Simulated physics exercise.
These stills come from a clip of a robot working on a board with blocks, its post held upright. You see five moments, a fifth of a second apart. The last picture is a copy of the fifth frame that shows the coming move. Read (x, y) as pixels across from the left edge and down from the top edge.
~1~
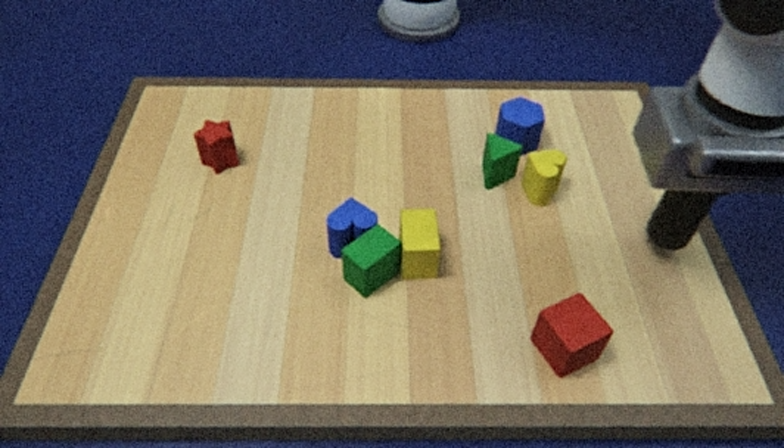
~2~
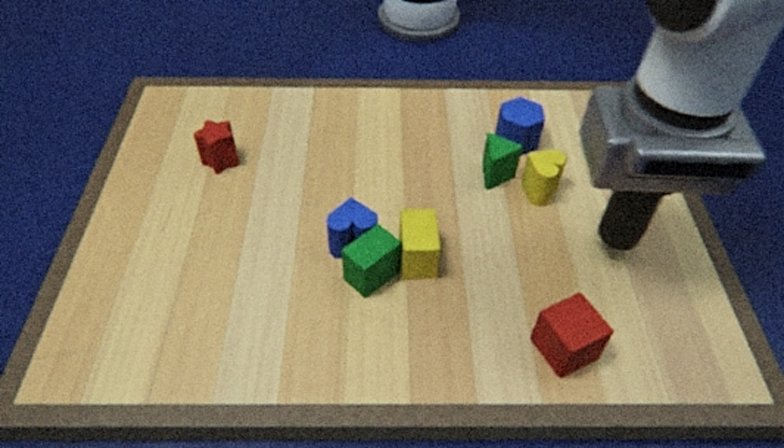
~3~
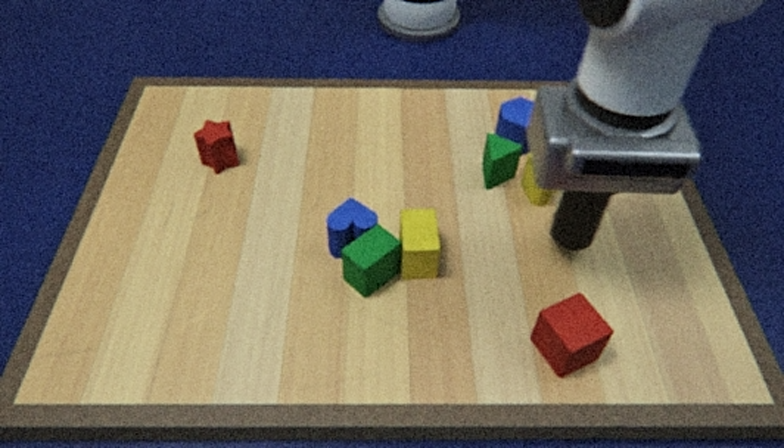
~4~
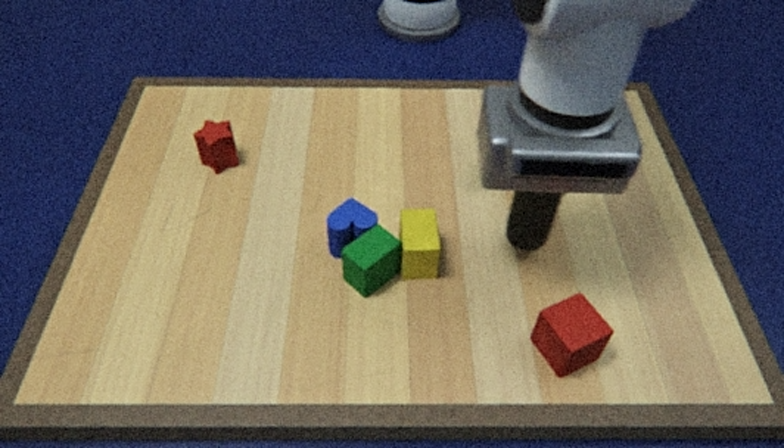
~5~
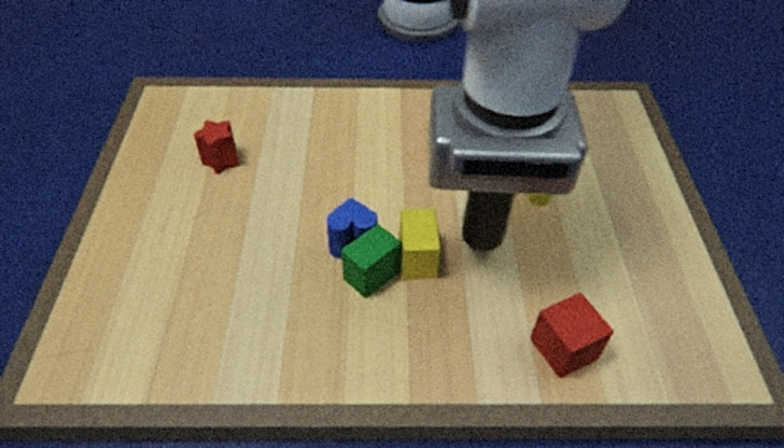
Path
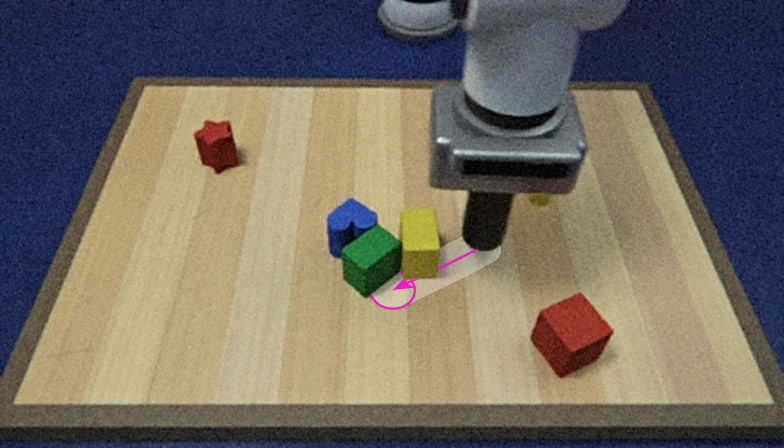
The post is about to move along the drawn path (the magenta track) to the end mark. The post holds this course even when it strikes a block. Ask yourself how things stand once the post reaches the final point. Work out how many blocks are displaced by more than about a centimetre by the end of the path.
My answer is three or more.
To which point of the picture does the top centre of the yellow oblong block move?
I predict (353, 251).
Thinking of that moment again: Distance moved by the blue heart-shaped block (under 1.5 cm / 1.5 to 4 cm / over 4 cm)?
The answer will be the middling band, 1.5 to 4 cm.
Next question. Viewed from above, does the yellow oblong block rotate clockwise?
Yes, that is how it ends up.
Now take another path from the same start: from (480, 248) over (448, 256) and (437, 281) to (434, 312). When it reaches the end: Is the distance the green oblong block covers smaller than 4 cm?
It seems so.
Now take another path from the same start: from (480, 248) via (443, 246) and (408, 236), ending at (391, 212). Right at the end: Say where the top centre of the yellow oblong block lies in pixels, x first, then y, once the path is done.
Around pixel (391, 234).
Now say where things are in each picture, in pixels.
In the first frame, post tip (667, 235); block tops, blue heart-shaped block (352, 215); green oblong block (372, 246); yellow oblong block (420, 228); green triangular block (501, 146).
In the second frame, post (618, 235); blocks unchanged.
In the third frame, post (571, 235); blocks unchanged.
In the fourth frame, post (526, 236); blocks unchanged.
In the fifth frame, post (483, 236); blue heart-shaped block (352, 215); green oblong block (372, 246); yellow oblong block (420, 228); green triangular block hidden.
Path on the board, in a line from (480, 248) to (393, 290).
What follows on the original path. Halfway along, post (438, 257); green oblong block (351, 248), turned 20° clockwise; yellow oblong block (399, 238).
At the end, post (393, 278); blue heart-shaped block (331, 212), turned 30° clockwise; green oblong block (305, 242), turned 50° clockwise; yellow oblong block (353, 251), turned 30° clockwise; green triangular block in place.
